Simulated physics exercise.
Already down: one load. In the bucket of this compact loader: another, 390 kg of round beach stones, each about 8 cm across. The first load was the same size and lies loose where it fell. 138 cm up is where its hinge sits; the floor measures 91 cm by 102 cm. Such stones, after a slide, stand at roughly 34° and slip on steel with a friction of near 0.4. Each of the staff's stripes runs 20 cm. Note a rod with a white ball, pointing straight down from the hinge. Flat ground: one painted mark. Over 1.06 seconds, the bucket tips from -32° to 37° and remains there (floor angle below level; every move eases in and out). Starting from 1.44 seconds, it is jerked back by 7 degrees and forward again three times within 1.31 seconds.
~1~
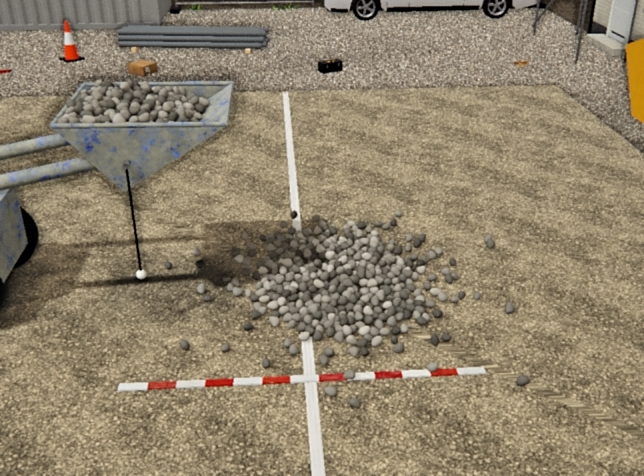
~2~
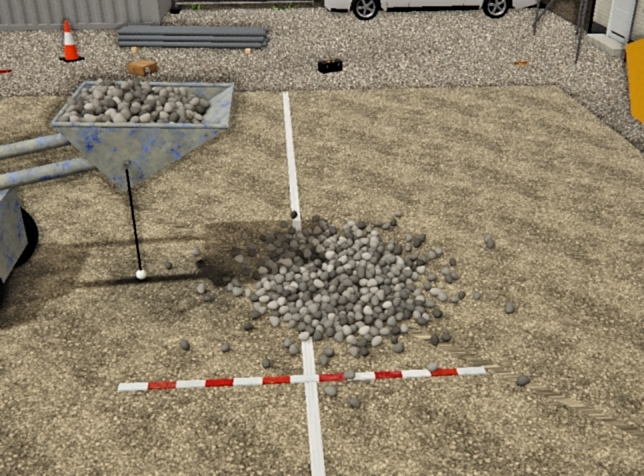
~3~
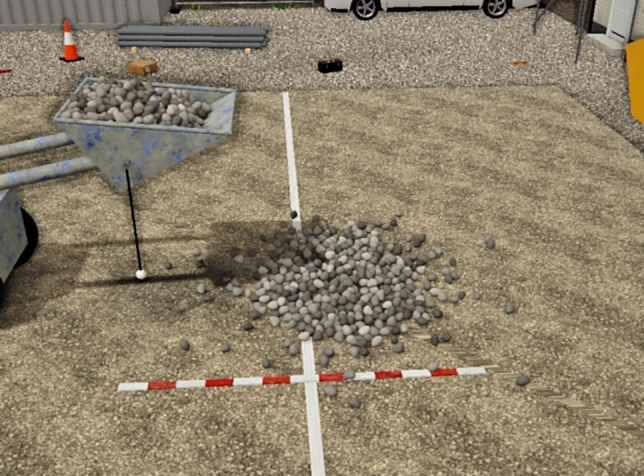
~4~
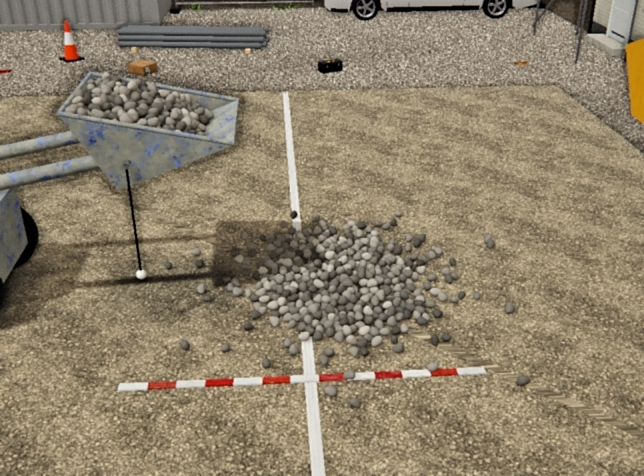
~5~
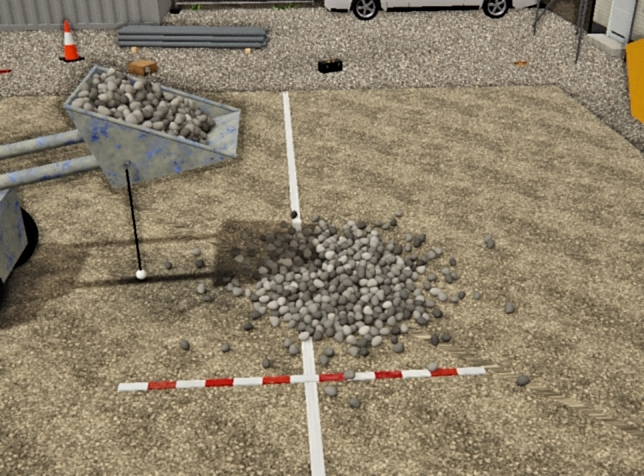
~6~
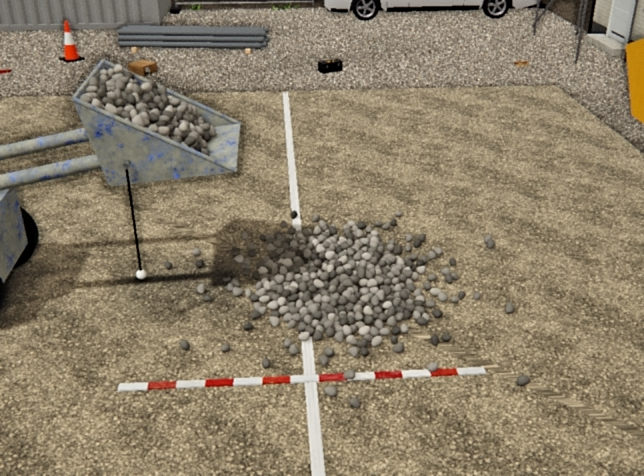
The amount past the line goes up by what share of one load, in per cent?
It goes up by about 32 per cent of one load.
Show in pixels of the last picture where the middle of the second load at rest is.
Roughly at (280, 274) in the last picture.
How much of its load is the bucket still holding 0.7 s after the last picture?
That works out to about 55 %.
Then, 0.4 s after the last picture the floor is at 27°; in per cent of one load, 100 in the bucket, 23 short of the line, 77 past the line; the foremost stones are at (481, 284).
Then, 0.7 s after the last picture the floor is at 37°; in per cent of one load, 57 in the bucket, 66 short of the line, 77 past the line; the foremost stones are at (481, 284).
Then, 2.8 s after the last picture the floor is at 37°; in per cent of one load, 0 in the bucket, 90 short of the line, 110 past the line; the foremost stones are at (481, 284).
Then, 5.4 s after the last picture the floor is at 37°; in per cent of one load, 0 in the bucket, 90 short of the line, 110 past the line; the foremost stones are at (481, 284). Net gain past the line, 32.
